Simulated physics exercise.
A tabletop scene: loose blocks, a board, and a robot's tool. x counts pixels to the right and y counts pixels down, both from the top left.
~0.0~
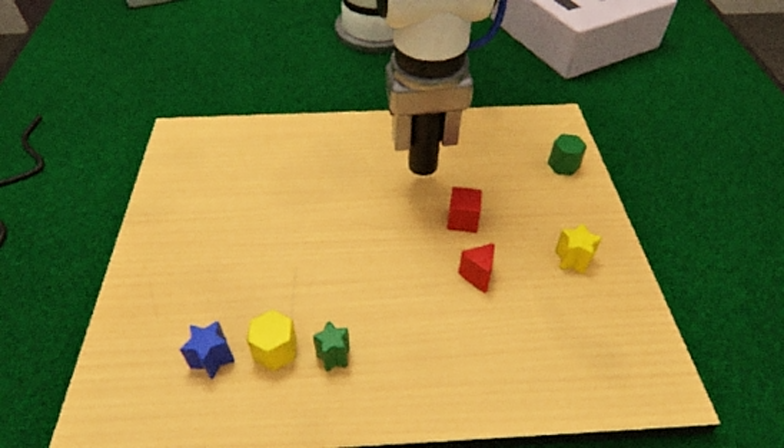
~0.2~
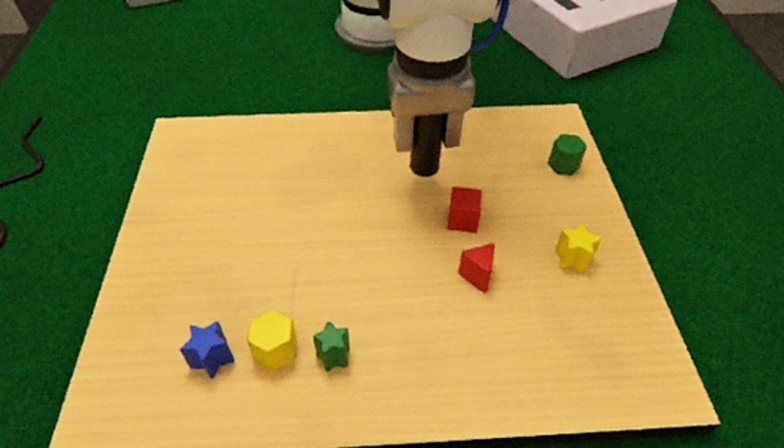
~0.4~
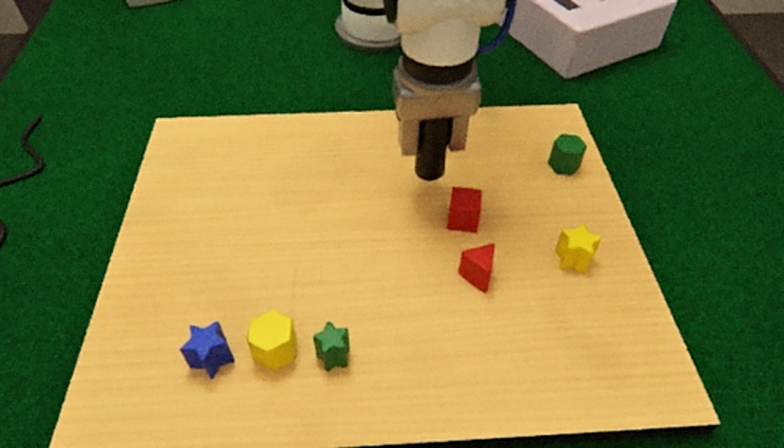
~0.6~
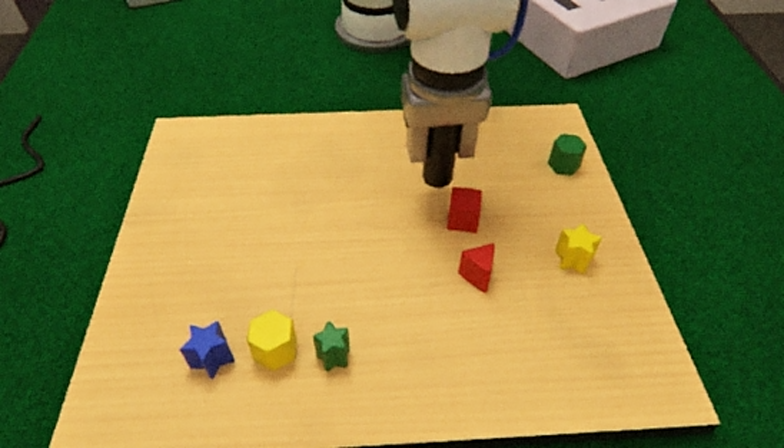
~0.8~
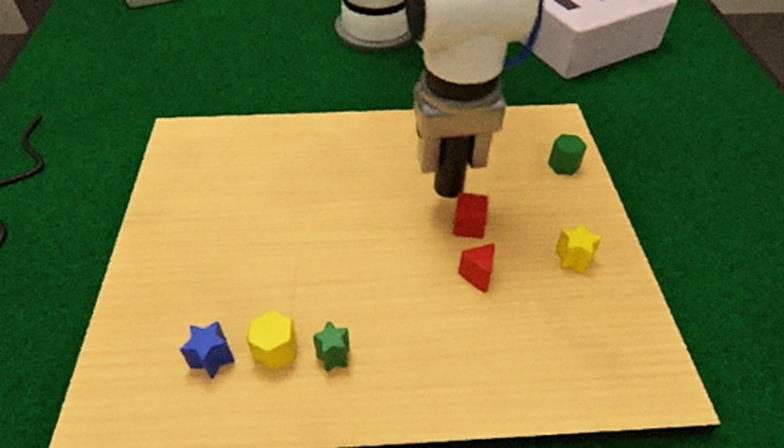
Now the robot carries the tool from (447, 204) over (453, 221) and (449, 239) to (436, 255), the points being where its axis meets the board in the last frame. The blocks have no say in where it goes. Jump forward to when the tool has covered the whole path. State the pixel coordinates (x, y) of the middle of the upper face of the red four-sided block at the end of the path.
The middle of its upper face should be somewhere near (486, 225).
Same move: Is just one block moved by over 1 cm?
Short answer: Yes.
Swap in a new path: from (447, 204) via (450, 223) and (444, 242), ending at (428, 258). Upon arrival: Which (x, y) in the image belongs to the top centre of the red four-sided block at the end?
By then it is at (483, 223).
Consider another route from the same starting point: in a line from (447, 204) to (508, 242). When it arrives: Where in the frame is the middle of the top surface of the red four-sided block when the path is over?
In the picture, it is at (518, 246).
On the path given first. Halfway along, tool (454, 214); red four-sided block (487, 222), turned 45° anticlockwise.
At the end, tool (437, 239); red four-sided block (486, 225), turned 65° anticlockwise; red triangle unmoved.
